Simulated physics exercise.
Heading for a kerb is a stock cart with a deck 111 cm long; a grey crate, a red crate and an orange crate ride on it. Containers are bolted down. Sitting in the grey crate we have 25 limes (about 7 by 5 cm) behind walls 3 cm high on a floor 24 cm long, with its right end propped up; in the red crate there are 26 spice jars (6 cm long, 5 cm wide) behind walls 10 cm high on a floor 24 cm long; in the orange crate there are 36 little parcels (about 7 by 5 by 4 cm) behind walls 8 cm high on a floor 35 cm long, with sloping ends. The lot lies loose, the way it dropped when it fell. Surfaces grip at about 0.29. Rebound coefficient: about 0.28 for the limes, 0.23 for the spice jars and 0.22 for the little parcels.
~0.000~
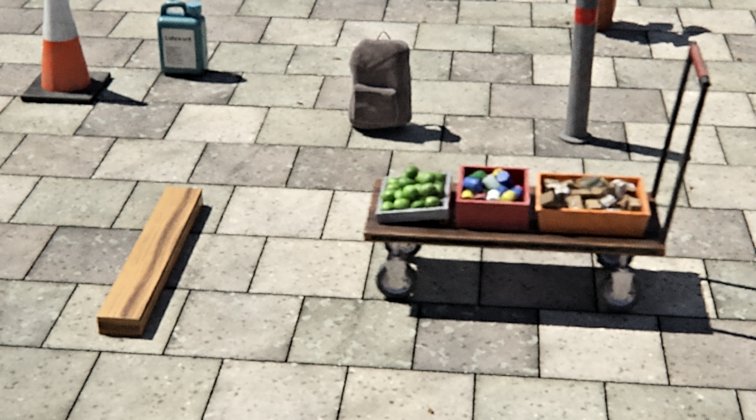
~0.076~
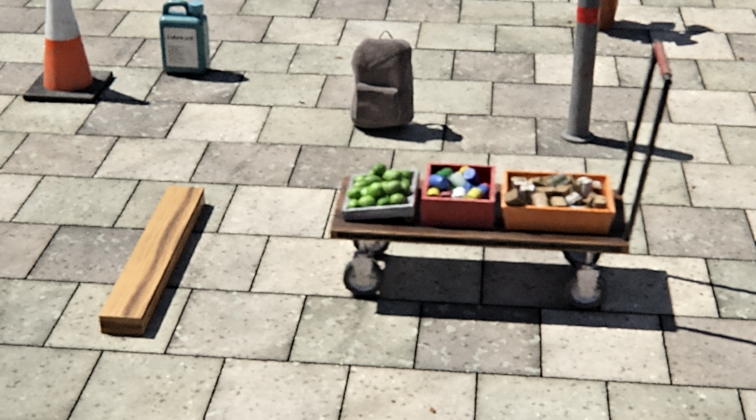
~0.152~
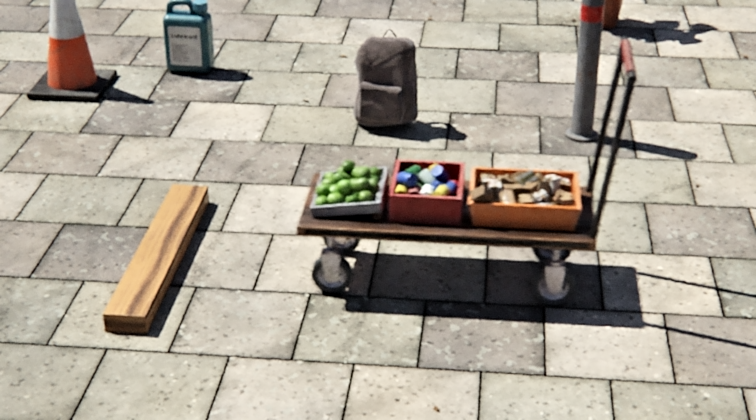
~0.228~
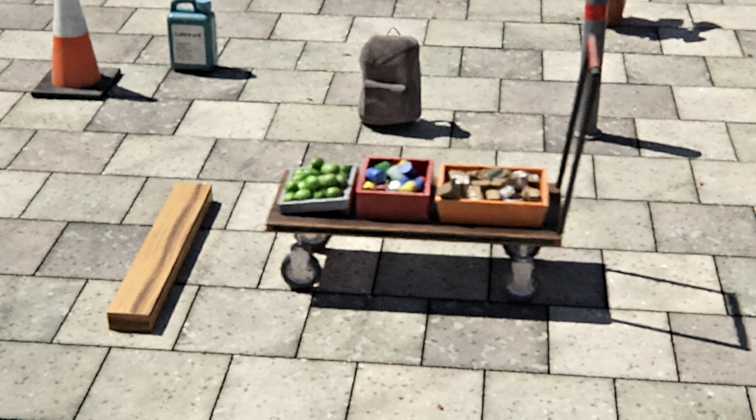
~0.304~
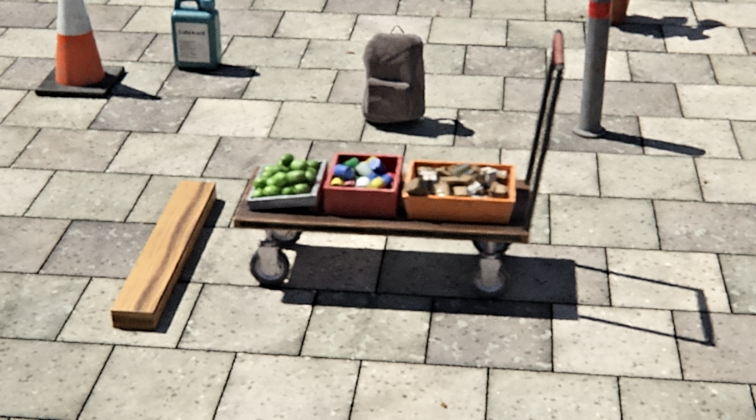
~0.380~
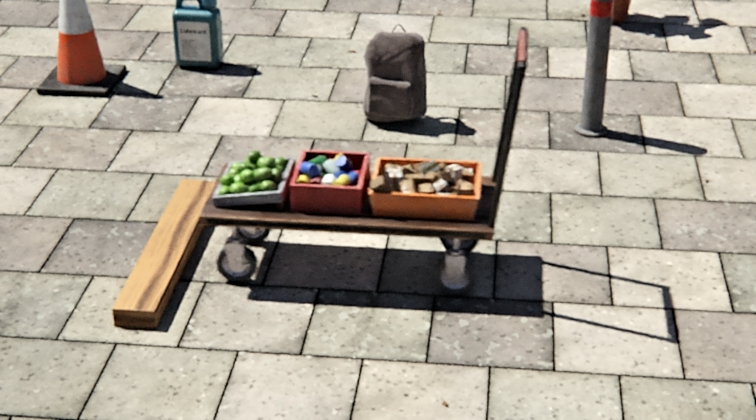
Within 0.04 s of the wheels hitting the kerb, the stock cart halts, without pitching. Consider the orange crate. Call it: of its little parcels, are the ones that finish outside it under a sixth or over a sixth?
The ones outside are under a sixth.
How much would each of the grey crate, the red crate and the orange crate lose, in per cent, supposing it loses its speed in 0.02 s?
Then grey crate 30, red crate 0, orange crate 0 per cent.
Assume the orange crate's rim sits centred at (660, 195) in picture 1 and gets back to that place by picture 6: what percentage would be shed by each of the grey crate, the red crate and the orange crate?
That would give grey crate 40 %, red crate 10 % and orange crate 10 %.
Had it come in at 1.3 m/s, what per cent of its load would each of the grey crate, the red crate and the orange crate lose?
Grey crate 20 %, red crate 0 %, orange crate 0 %.
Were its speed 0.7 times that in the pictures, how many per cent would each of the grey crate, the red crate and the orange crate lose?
Grey crate 20, red crate 0, orange crate 0 per cent.
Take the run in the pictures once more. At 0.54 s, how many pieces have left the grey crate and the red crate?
Roughly - grey crate: 2; red crate: 0.
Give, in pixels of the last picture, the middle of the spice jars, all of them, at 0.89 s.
Middle: About (289, 181) px.
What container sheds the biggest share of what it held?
That's the grey crate.
After 0.44 s, the wheels strike.
After 0.54 s, the grey crate is down by 2 of 25, the red crate has all 26 and the orange crate has all 36.
After 0.66 s, the grey crate is down by 5 of 25, the red crate has all 26 and the orange crate is down by 2 of 36.
After 0.89 s, the grey crate is down by 7 of 25, the red crate is down by 1 of 26 and the orange crate is down by 2 of 36.
Final count (at 1.40 s), the grey crate is down by 7 of 25, the red crate is down by 1 of 26 and the orange crate is down by 3 of 36. Asked share, 3 of 36, 8 per cent.
